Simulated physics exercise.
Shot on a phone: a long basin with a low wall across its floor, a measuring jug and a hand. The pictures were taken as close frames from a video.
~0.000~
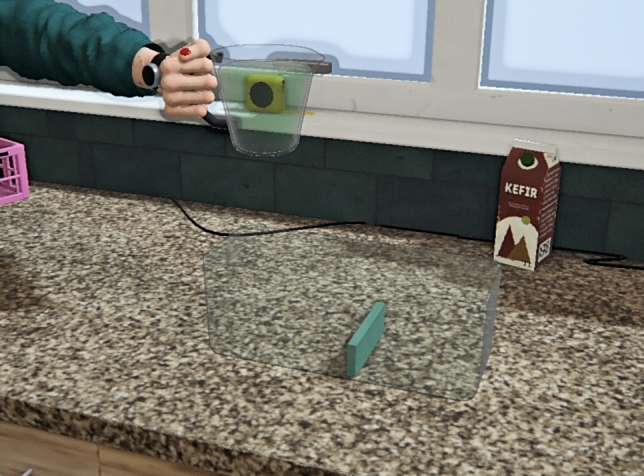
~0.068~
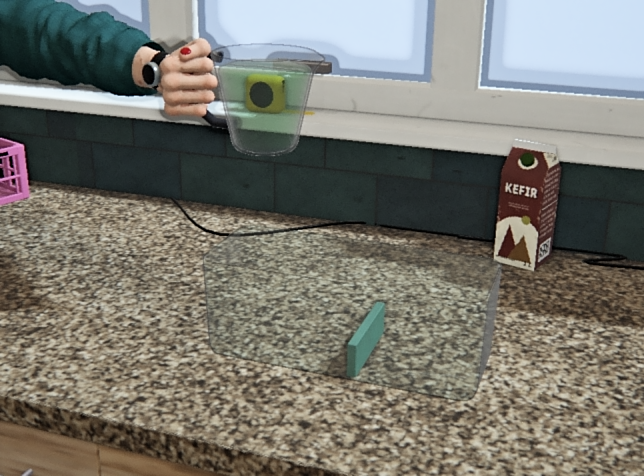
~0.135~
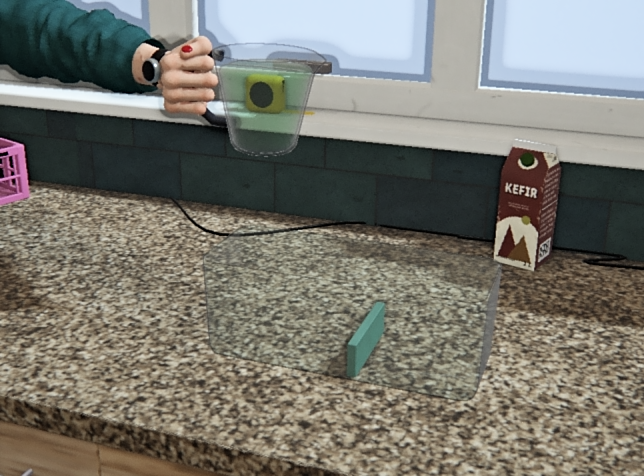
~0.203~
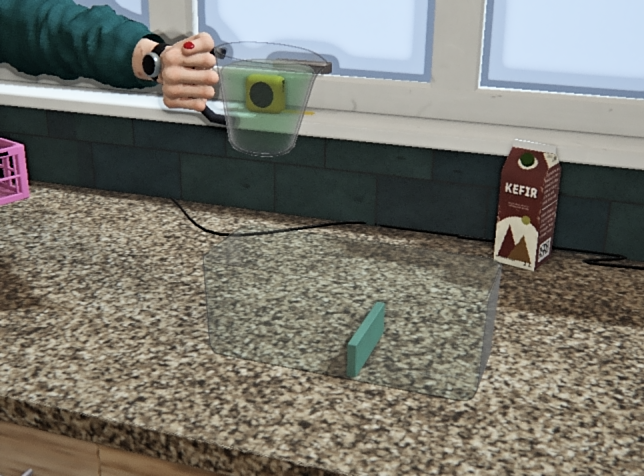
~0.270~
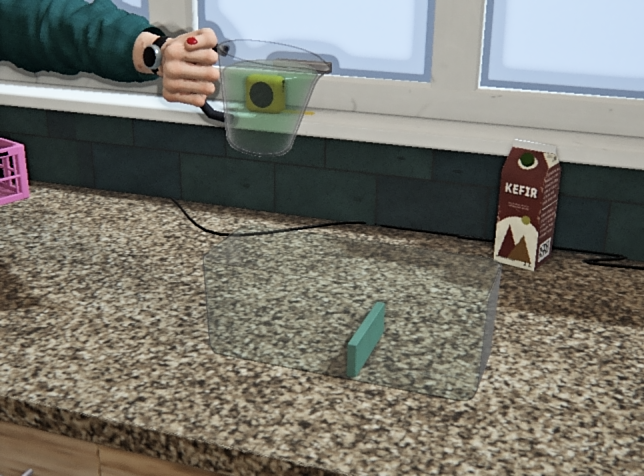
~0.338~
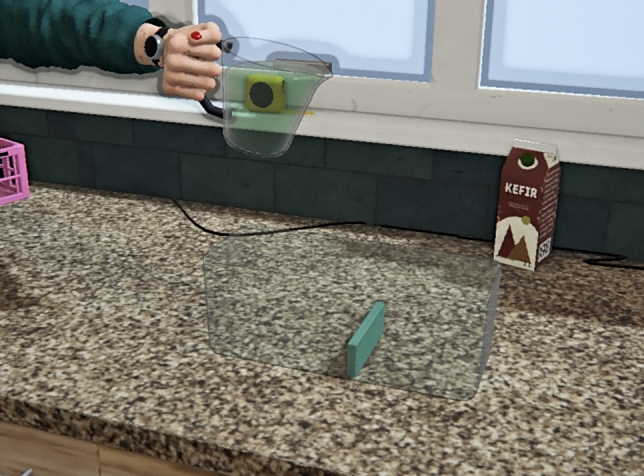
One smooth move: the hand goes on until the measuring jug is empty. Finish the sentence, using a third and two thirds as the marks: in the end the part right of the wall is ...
More than two thirds of the whole.
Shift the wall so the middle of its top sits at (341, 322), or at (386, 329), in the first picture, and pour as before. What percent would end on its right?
It would come to roughly 90 per cent the first time and roughly 50 per cent the second.
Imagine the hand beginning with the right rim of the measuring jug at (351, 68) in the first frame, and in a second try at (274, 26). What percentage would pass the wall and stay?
First try: About 90 %; second try: About 10 %.
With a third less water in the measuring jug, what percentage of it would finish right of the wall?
Something like 65 per cent, give or take.
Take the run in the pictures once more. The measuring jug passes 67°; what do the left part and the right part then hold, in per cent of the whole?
On the left 0 %, on the right 10 %.
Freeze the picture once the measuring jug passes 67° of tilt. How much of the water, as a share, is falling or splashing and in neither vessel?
Near 25 %.
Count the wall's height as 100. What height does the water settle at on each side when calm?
I'd say about 10 for the left and about 60 for the right.
After 0.84 s the tilt is 67° and 64 per cent is still to pour, 1 is left of the wall and 11 right of it.
After 1.20 s the tilt is 102° and 8 per cent is still to pour, 8 is left of the wall and 69 right of it.
After 1.58 s the tilt is 113° and 0 per cent is still to pour, 21 is left of the wall and 78 right of it.
After 2.00 s the tilt is 113° and 0 per cent is still to pour, 22 is left of the wall and 77 right of it.
In the end 23 per cent lies left of the wall, 76 right of it and 1 outside.
